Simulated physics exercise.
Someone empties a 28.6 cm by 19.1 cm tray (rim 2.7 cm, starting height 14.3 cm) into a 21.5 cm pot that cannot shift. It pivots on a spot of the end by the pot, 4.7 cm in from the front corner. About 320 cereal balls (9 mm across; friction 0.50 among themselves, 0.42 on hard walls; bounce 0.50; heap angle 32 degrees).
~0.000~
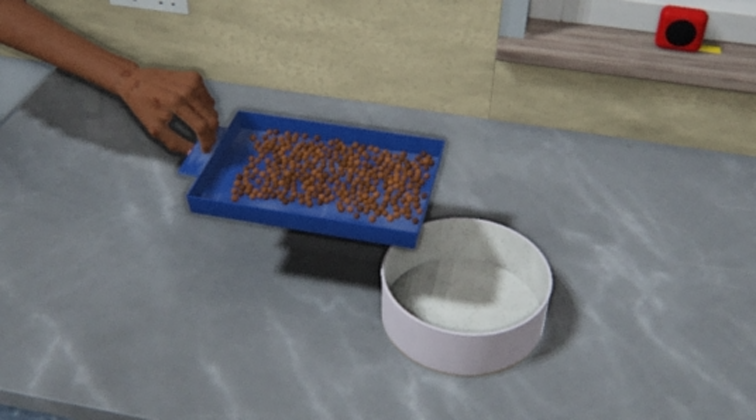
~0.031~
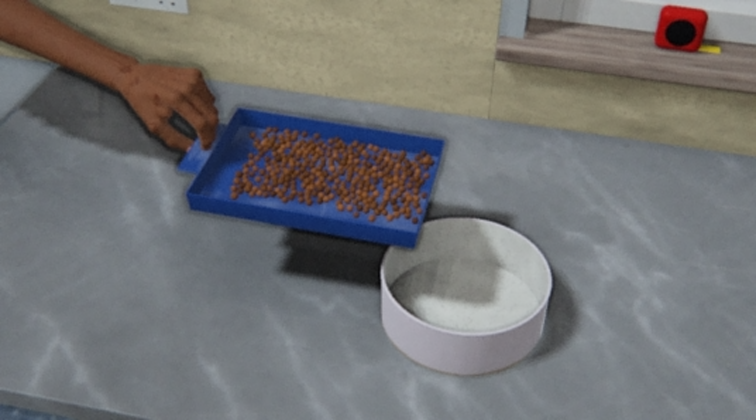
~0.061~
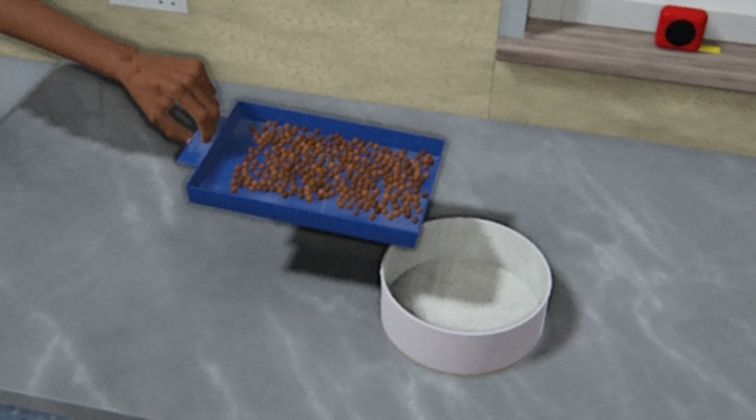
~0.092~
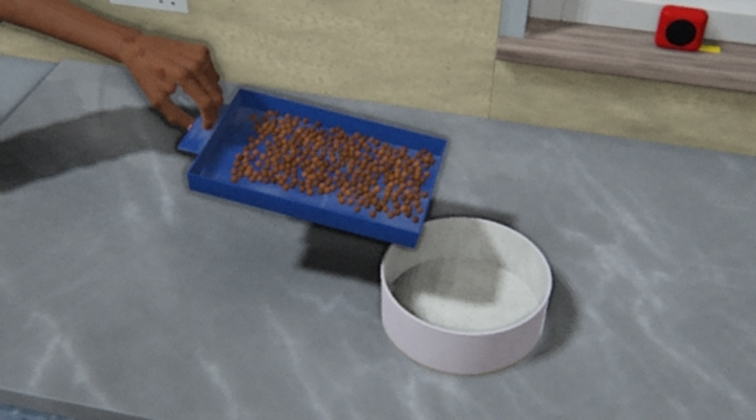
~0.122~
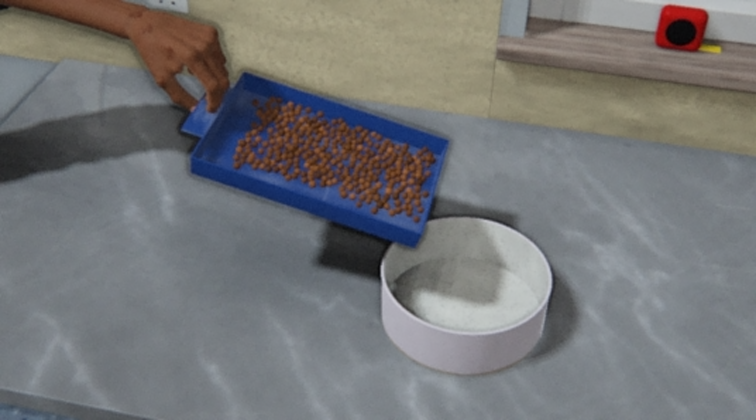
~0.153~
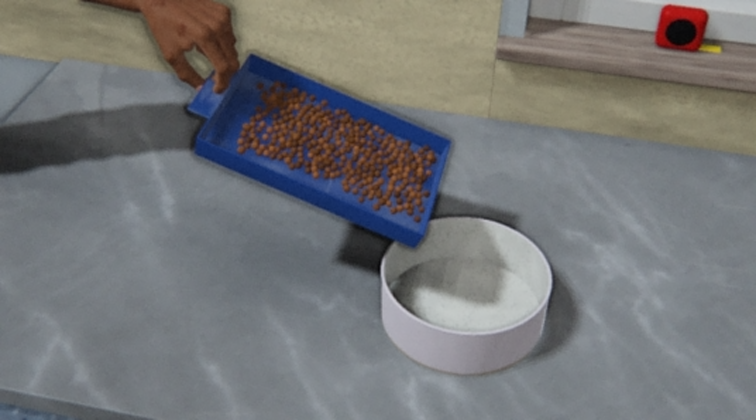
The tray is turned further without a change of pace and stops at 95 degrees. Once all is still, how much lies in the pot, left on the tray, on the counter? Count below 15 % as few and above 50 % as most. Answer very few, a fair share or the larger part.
Pot: The larger part, tray: Very few, counter: A fair share.
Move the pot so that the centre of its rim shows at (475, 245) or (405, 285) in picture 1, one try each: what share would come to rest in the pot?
About 95 and 35 per cent.
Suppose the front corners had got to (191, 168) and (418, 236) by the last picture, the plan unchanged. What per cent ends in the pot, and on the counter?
Pot 95, counter 0.
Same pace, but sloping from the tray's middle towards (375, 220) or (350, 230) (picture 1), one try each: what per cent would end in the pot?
About 90 and 55 per cent.
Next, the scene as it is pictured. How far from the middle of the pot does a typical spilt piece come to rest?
About 18 cm.
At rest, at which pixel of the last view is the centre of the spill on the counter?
At about (541, 253).
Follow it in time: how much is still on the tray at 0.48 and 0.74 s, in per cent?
About 100, 20.
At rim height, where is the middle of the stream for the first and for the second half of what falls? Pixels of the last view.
At about (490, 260), then at (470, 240).
After 0.35 s, tilt 59 degrees; the tray holds 100 %, the pot 0 %.
After 0.48 s, tilt 85 degrees; the tray holds 100 %, the pot 0 %.
After 0.74 s, tilt 95 degrees; the tray holds 20 %, the pot 55 %.
By 2.2 s all is still; pot 75 %, tray 5 %, counter 25 %.
